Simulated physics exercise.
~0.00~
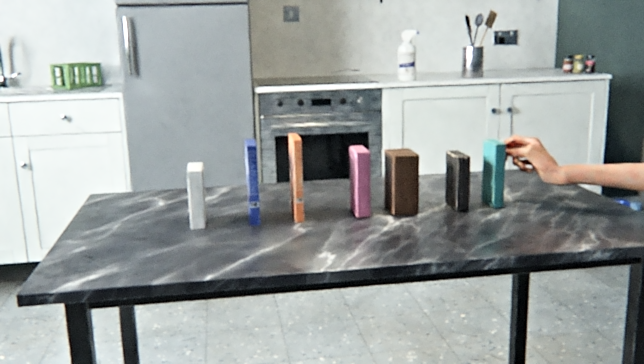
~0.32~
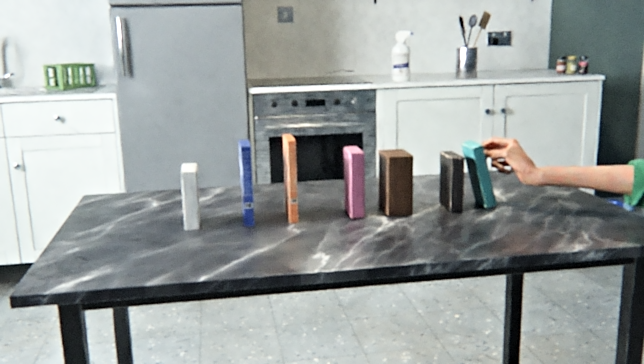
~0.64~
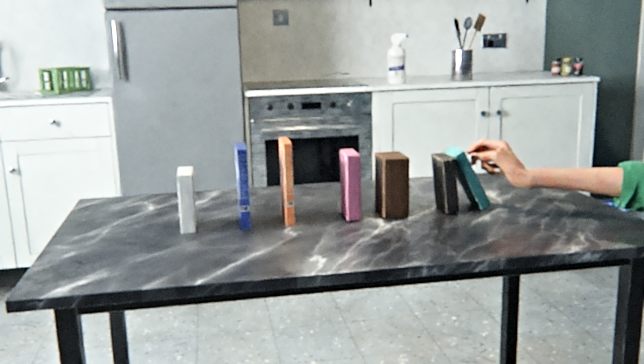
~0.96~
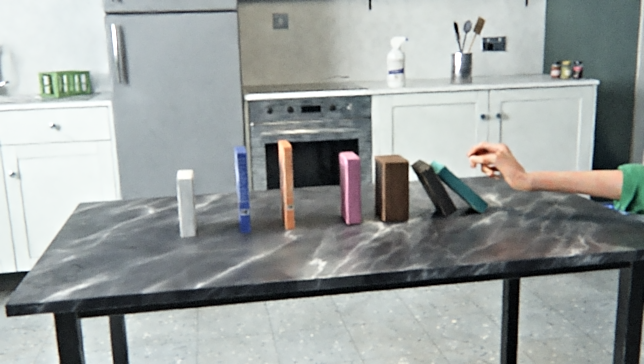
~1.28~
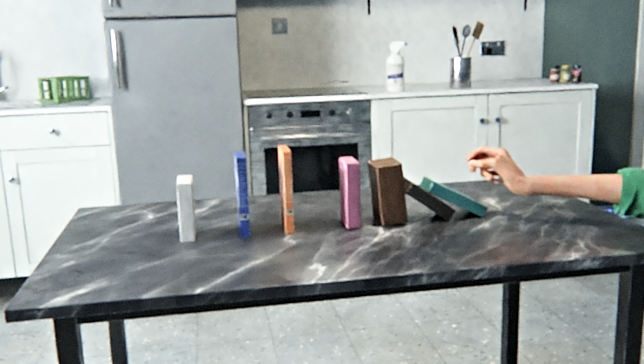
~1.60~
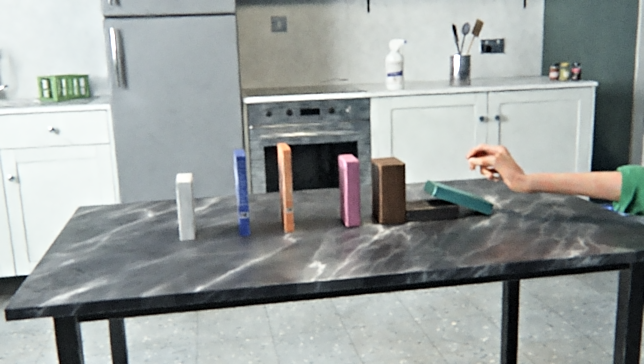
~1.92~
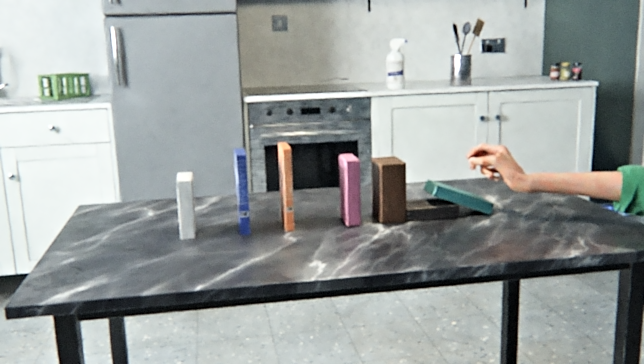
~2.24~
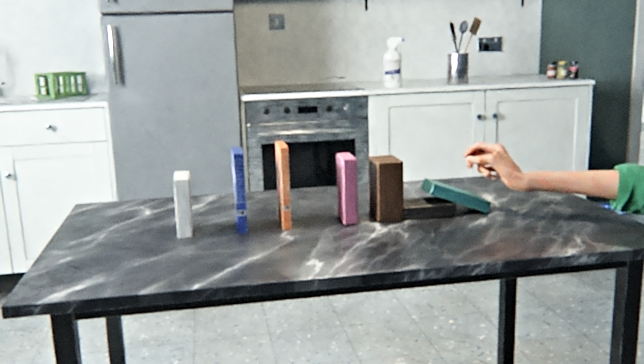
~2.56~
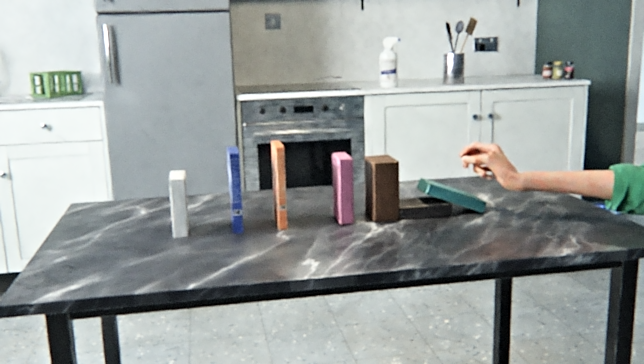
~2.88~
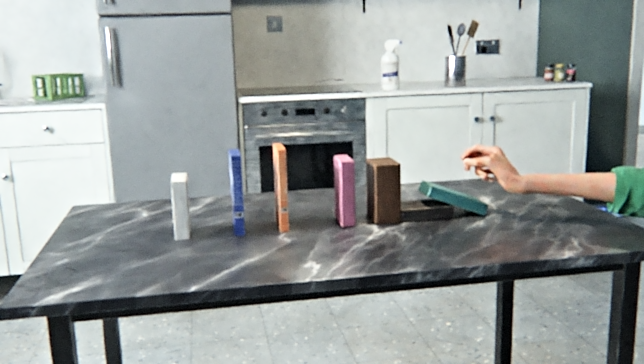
Turquoise block tipping left under a fingertip and knocking down the black block, which falls against the brown block, still standing.
